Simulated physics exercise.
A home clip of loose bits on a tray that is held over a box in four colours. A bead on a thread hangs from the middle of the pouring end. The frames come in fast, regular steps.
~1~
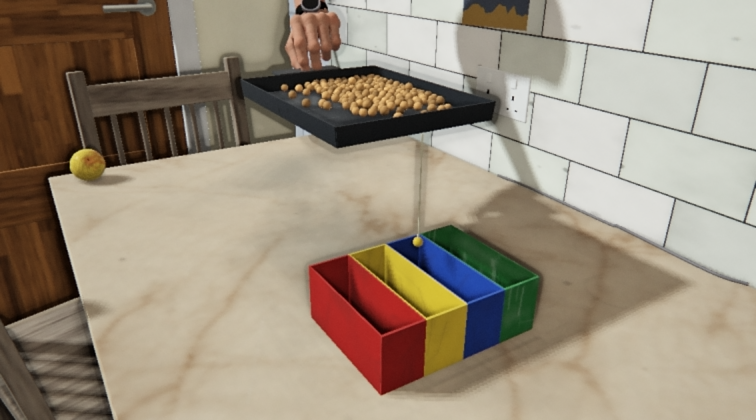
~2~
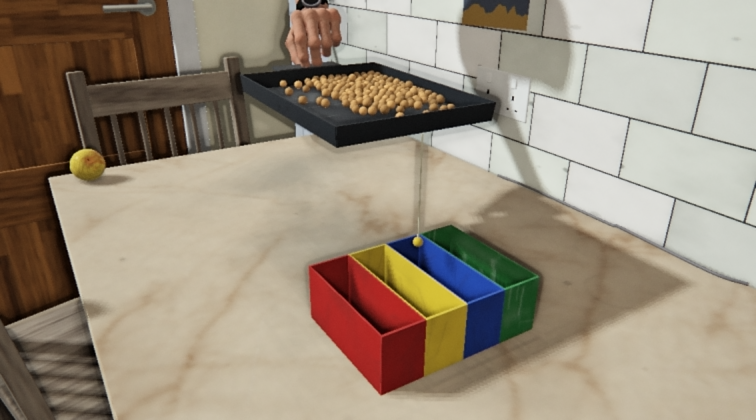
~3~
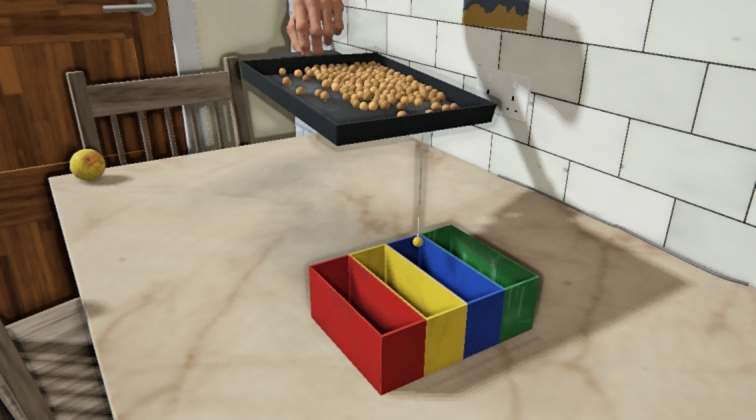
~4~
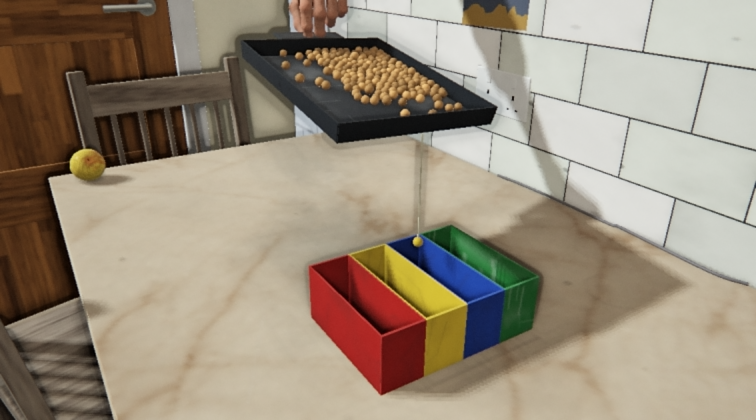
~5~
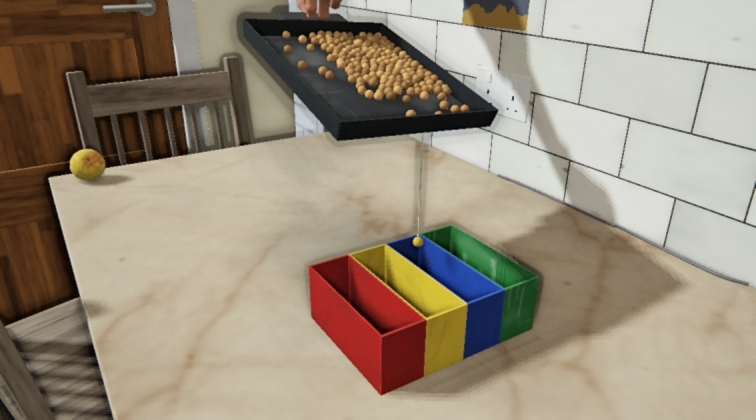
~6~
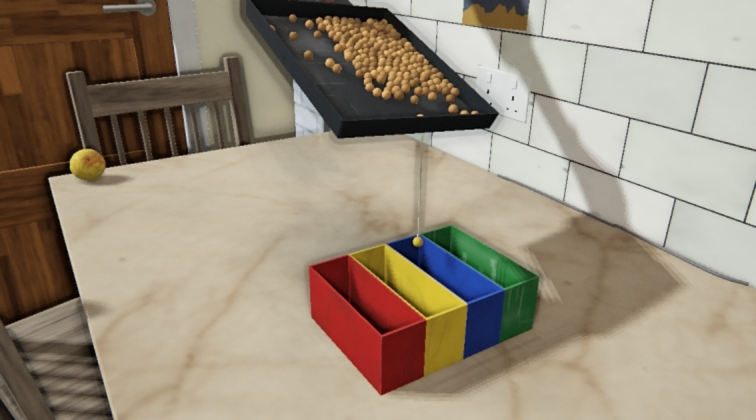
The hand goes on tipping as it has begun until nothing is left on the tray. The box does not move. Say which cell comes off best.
The green cell gets the most.
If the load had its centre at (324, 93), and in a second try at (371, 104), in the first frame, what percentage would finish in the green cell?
Near 30 % and 40 %.
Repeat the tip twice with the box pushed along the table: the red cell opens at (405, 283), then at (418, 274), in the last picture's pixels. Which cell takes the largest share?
The first try: That green cell. The second: The blue cell.
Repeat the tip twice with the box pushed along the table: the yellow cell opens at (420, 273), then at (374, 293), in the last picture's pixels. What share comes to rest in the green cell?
Roughly 40 per cent, and 20 per cent.
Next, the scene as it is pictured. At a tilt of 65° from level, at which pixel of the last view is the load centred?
Around (457, 108).
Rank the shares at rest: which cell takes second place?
In second place: The blue one.
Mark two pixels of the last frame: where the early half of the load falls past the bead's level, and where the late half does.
The first part at (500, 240); the rest at (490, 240).
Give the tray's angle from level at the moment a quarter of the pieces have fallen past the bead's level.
Around 95° of tilt.
Soon after the last picture, tray tipped steeply; most on the tray; a stray few in the green cell; a small part falling or outside the box.
A little later, tray tipped past a quarter turn; about a third on the tray; a small part in the green cell; a small part in the blue cell; a stray few in the yellow cell; about half falling or outside the box.
Later still, tray tipped past a quarter turn; about a quarter in the green cell; a small part in the blue cell; a stray few in the yellow cell; a stray few in the red cell; about half falling or outside the box.
By the end, tray tipped past a quarter turn; about a quarter in the green cell; a small part in the blue cell; a stray few in the yellow cell; a stray few in the red cell; about half outside the box.
